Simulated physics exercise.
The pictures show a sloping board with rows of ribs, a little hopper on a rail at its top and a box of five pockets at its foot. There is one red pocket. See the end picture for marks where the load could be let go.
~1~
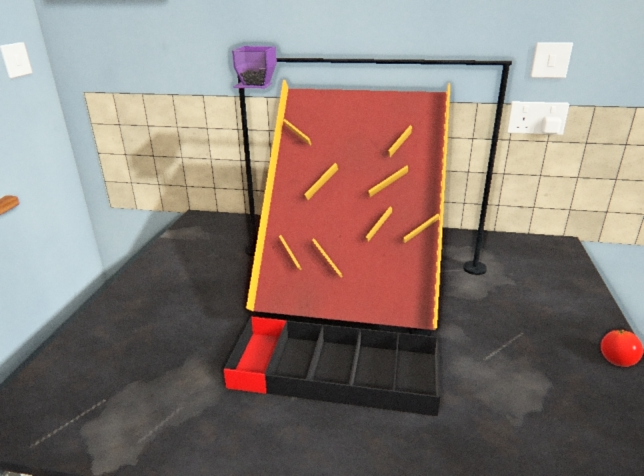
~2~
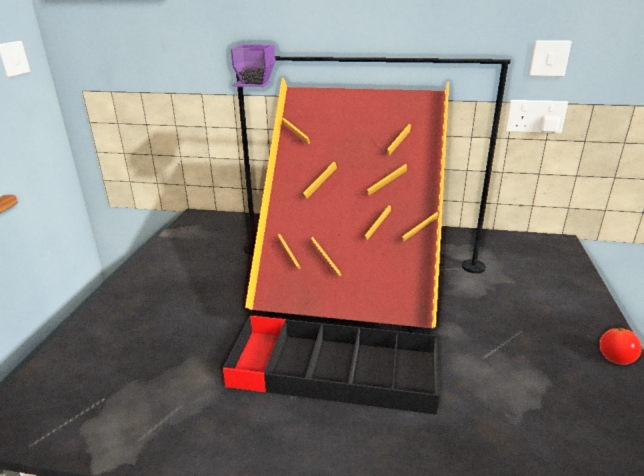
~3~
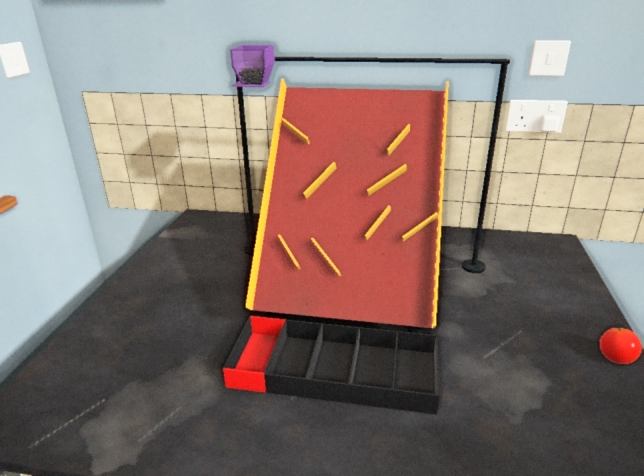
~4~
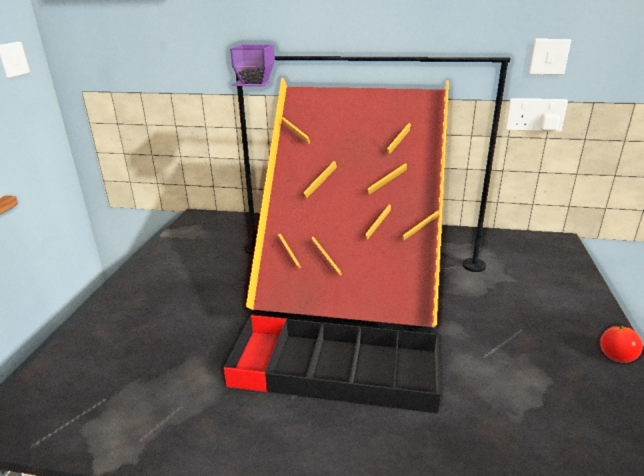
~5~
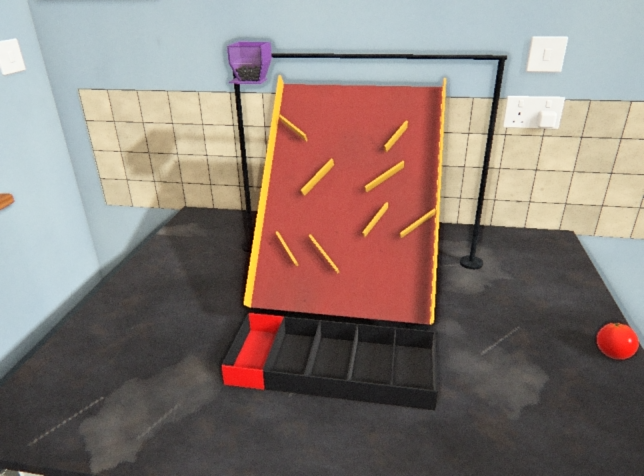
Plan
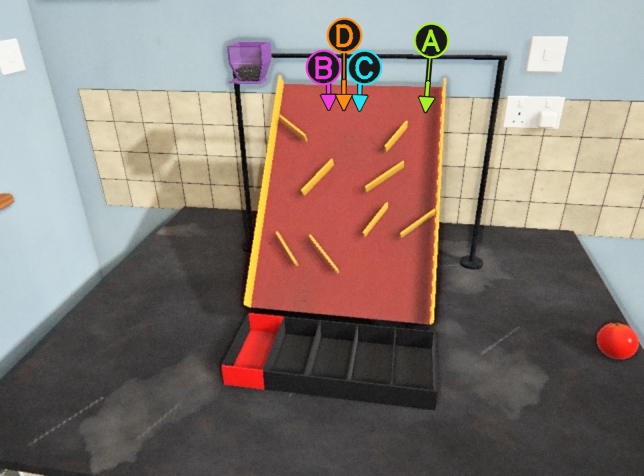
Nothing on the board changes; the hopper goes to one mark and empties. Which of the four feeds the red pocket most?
It is B.
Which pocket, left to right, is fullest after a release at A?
The third from the left.
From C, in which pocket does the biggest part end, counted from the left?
The fourth from the left.
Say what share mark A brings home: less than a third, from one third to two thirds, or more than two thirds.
Less than a third.
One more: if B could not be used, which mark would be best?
Here it is mark D.
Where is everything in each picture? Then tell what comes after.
In the first frame, hopper near (255, 79), black beans, door shut.
In the second frame, ribs (283, 118) to (308, 138), (388, 150) to (410, 125), (304, 194) to (335, 162).
In the third frame, ribs (368, 190) to (406, 165), (366, 236) to (390, 206), (403, 237) to (437, 213).
In the fourth frame, ribs (279, 234) to (298, 265), (312, 237) to (340, 272).
In the fifth frame, red pocket near (243, 376), number 1 of 5 from the left.
On the marked copy, mark A meets the board at (425, 106); mark B meets the board at (328, 104); mark C meets the board at (359, 105); mark D meets the board at (343, 104).
With A, none at all in the red pocket, all but a few in other pockets, a small share held on the board.
With B, close to two thirds in the red pocket, close to a third in other pockets.
With C, a small share in the red pocket, all but a few in other pockets.
With D, close to a third in the red pocket, close to two thirds in other pockets.
